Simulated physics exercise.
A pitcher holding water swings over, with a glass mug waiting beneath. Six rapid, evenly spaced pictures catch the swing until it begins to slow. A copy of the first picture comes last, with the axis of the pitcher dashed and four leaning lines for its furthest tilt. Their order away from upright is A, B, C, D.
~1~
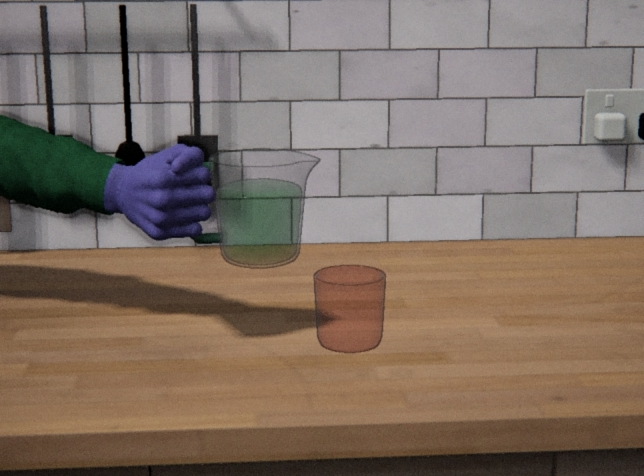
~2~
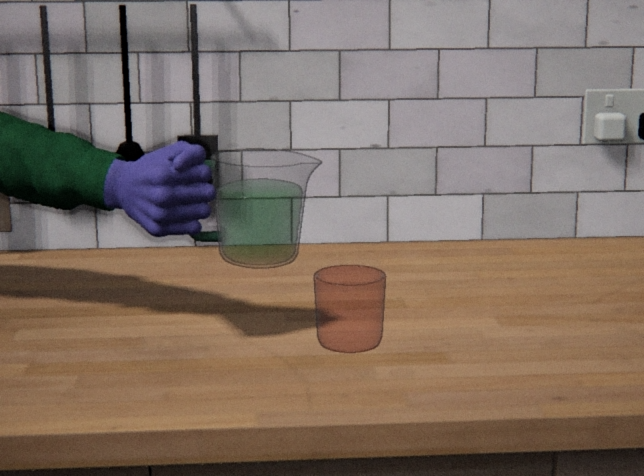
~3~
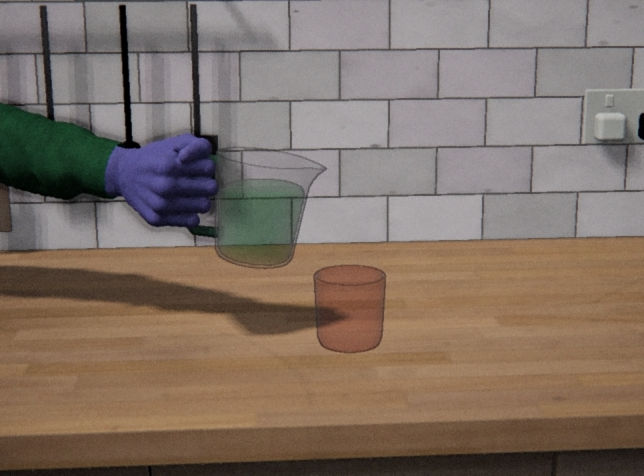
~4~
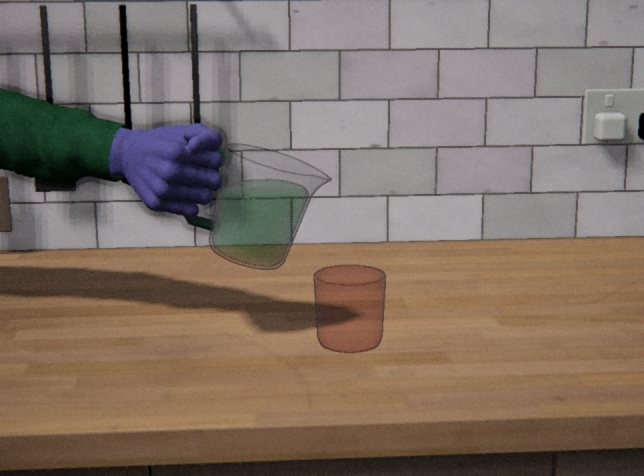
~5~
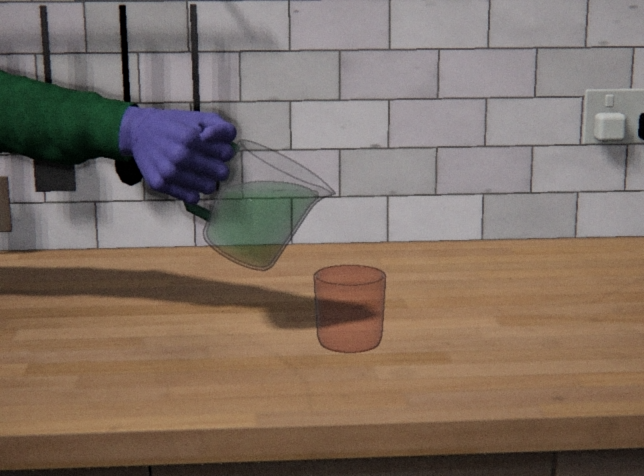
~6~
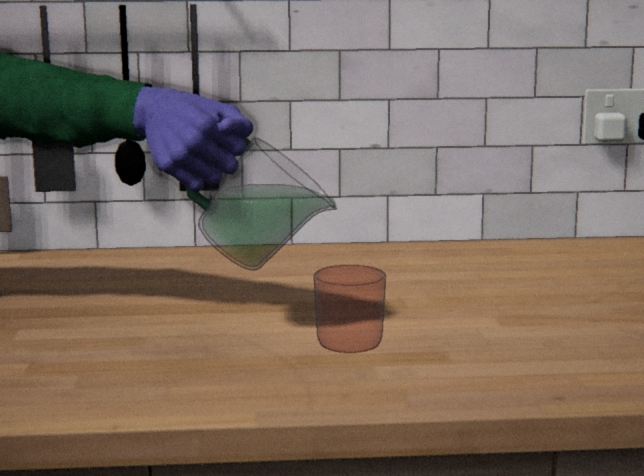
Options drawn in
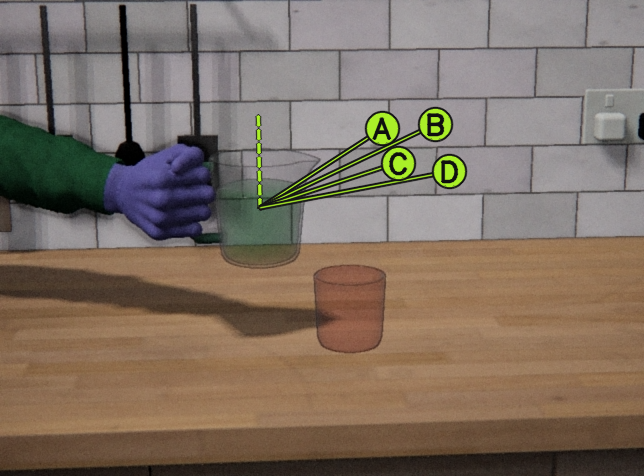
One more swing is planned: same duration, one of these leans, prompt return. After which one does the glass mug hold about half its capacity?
The answer is line A.
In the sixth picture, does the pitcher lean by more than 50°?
No.
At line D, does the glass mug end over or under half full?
Over half.
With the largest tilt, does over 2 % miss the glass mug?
Yes, it does.
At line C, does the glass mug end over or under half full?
Over.
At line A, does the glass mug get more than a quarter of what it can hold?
Yes.
On the marked copy, A at (367, 138); B at (420, 131); C at (381, 167); D at (432, 174).
For line A, the glass mug ends with about 51 % of what it can hold.
For line B, the glass mug ends with about 71 % of what it can hold; 3 % of the water is spilt.
For line C, the glass mug ends with about 77 % of what it can hold; 15 % of the water is spilt.
For line D, the glass mug ends with about 86 % of what it can hold; 22 % of the water is spilt.
